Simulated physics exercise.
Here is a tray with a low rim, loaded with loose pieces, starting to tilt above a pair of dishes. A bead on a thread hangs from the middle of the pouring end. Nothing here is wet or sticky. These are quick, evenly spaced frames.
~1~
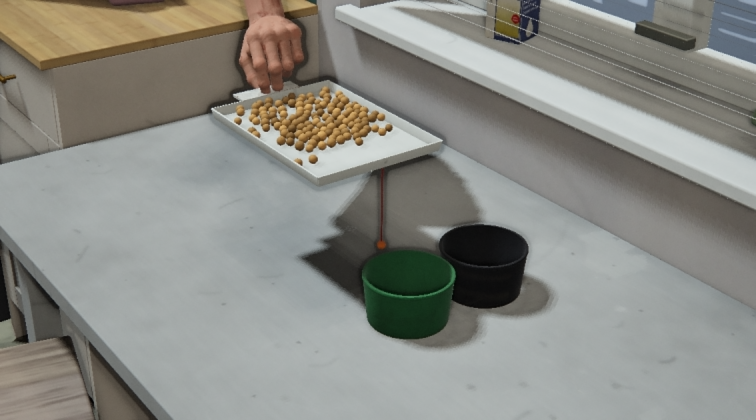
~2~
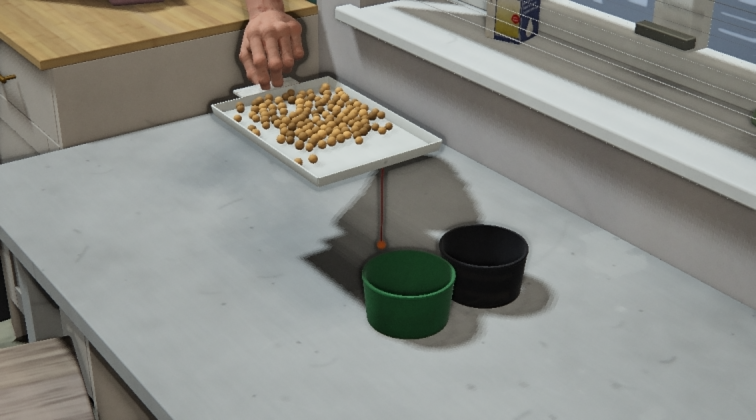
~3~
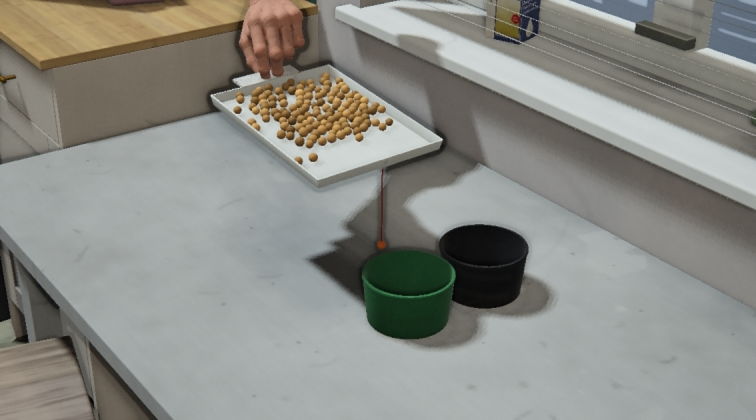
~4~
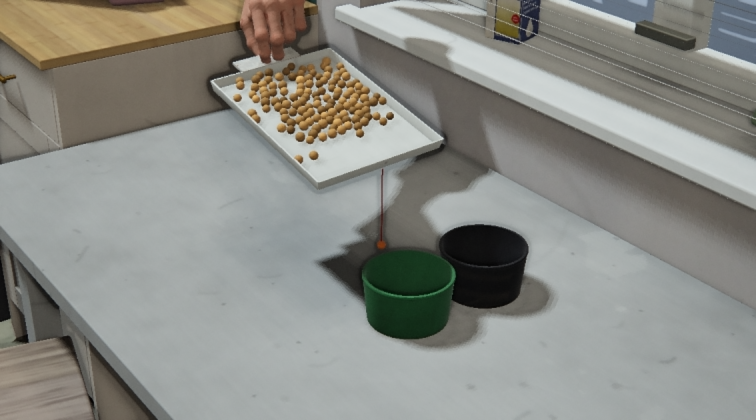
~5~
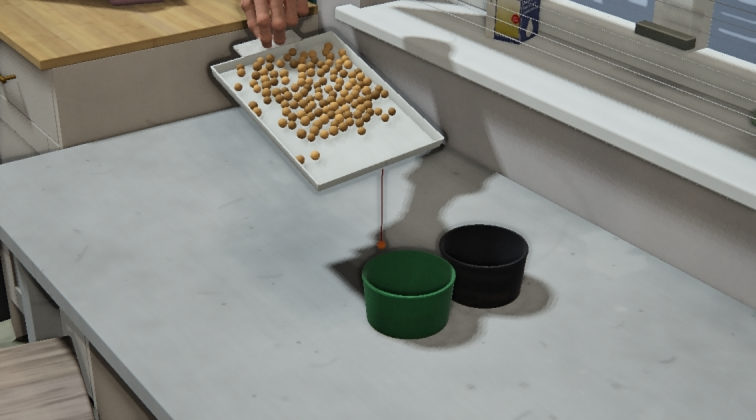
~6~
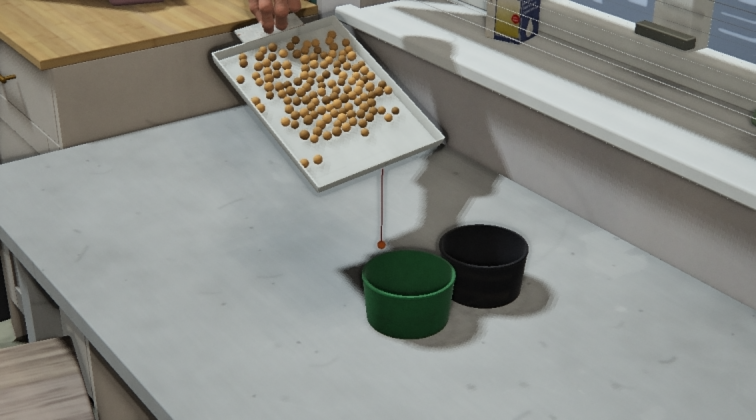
A white tray of round wooden beads, held by a hand at its far end, started nearly level above a green dish and a black one, then tilted steadily as the hand raised that end.
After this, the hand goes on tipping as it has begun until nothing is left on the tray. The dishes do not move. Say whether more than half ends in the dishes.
They take less than half between them.
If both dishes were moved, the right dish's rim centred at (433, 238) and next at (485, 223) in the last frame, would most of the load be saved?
In turn: Under half; the smaller part.
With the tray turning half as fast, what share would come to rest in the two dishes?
Some 40 per cent.
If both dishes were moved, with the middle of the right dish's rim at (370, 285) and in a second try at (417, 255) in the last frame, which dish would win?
First right, then the left one.
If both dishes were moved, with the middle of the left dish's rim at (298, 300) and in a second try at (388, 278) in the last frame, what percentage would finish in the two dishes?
The first gives 70 %, the second 50 %.
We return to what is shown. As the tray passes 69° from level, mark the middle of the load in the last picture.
Near (359, 193).
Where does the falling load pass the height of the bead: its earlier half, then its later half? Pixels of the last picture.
Early half (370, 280), late half (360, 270).
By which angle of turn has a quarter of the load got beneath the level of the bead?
Roughly 70°.
Soon after the last picture, tray tipped steeply; about half on the tray; a small part in the left dish; a stray few in the right dish; a small part outside both; about a third in the air.
A little later, tray tipped past a quarter turn; a stray few on the tray; about a quarter in the left dish; a stray few in the right dish; about half outside both; a small part in the air.
Later still, tray tipped past a quarter turn; about a third in the left dish; a stray few in the right dish; about two thirds outside both.
By the end, tray tipped past a quarter turn; about a third in the left dish; a stray few in the right dish; about two thirds outside both.
